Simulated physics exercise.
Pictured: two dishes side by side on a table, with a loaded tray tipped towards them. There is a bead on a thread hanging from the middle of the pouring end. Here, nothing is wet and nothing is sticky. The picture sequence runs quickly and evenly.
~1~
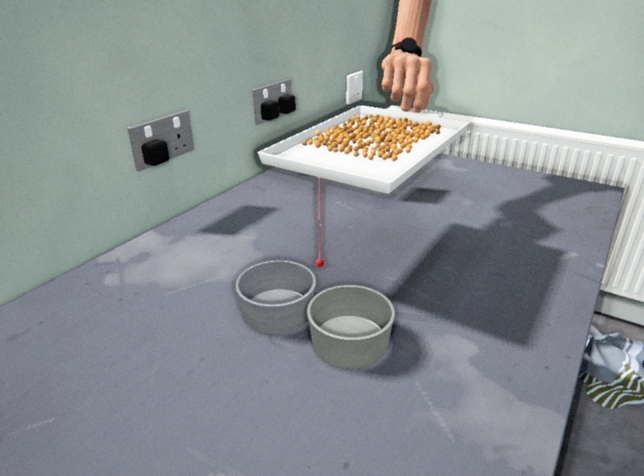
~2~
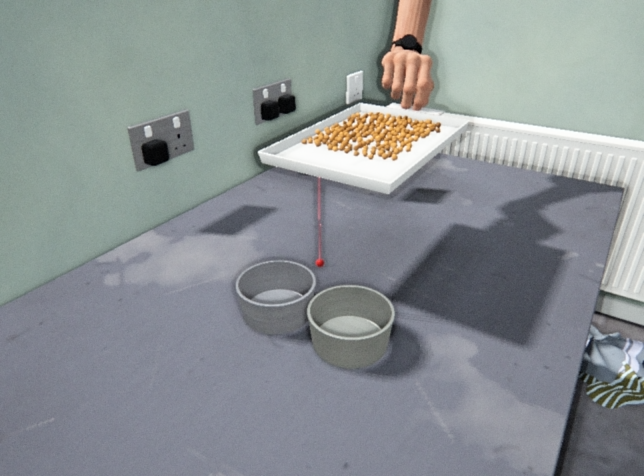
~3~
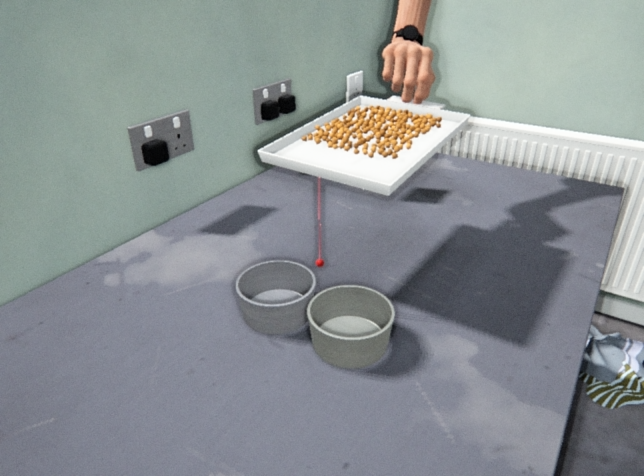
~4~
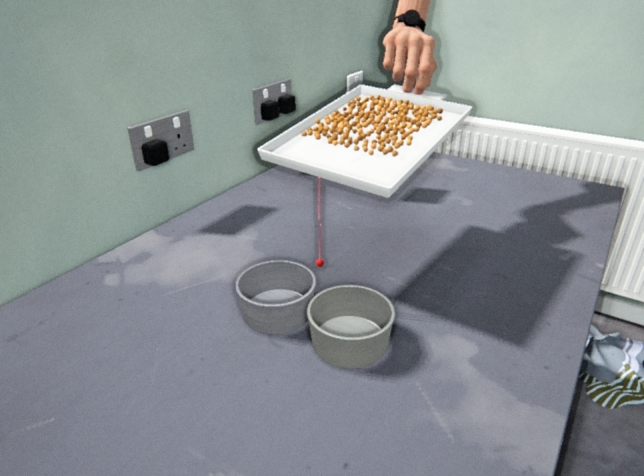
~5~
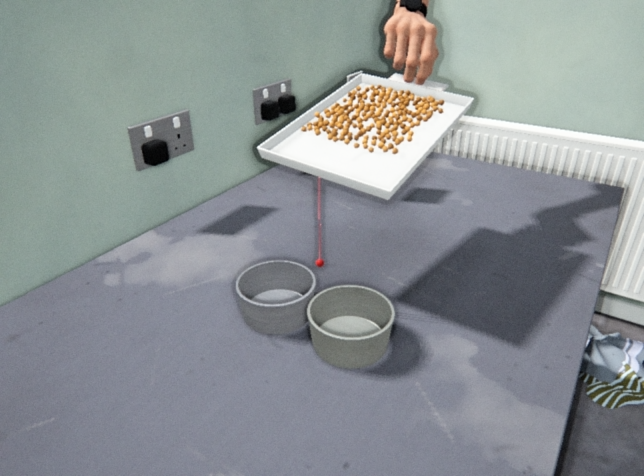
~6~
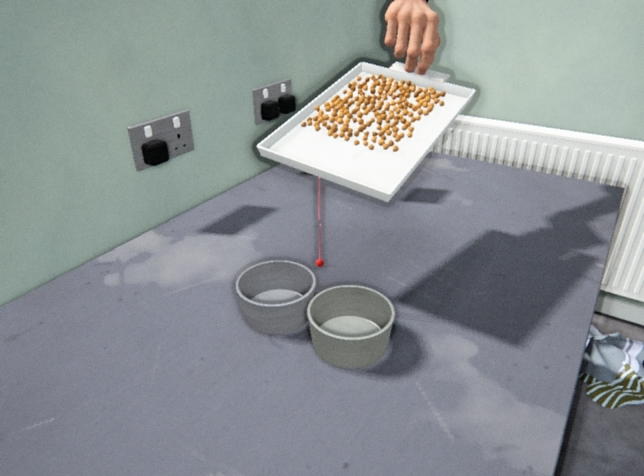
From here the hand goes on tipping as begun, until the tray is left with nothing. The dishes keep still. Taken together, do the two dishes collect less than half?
No, most reaches the dishes.
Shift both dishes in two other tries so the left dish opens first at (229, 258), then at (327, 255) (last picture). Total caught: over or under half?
For the earlier try a smaller portion is kept, for the later one a smaller portion.
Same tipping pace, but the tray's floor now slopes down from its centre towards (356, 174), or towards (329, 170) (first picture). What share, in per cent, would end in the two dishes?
The share is 80 per cent in the first and 80 per cent in the second.
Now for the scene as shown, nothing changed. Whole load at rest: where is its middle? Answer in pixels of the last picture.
Roughly pixel (359, 332).
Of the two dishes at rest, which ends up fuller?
More finishes in the dish at right.
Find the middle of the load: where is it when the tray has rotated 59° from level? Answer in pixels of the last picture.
Centre estimate: (373, 169).
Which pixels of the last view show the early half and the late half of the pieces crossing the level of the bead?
The leading part at (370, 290), the rest of it at (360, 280).
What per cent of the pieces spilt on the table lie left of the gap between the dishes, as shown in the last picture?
Estimate: About 10 per cent.
Shortly afterwards, tray tipped steeply; all but a few on the tray; only a few in the right dish; a little in the air.
Next, tray tipped right over; near two thirds on the tray; near a quarter in the right dish; only a few in the left dish; a little outside both; a little in the air.
Some moments later, tray tipped past a quarter turn; near two thirds in the right dish; only a few in the left dish; near a third outside both.
In the end, tray tipped past a quarter turn; near two thirds in the right dish; only a few in the left dish; near a third outside both.
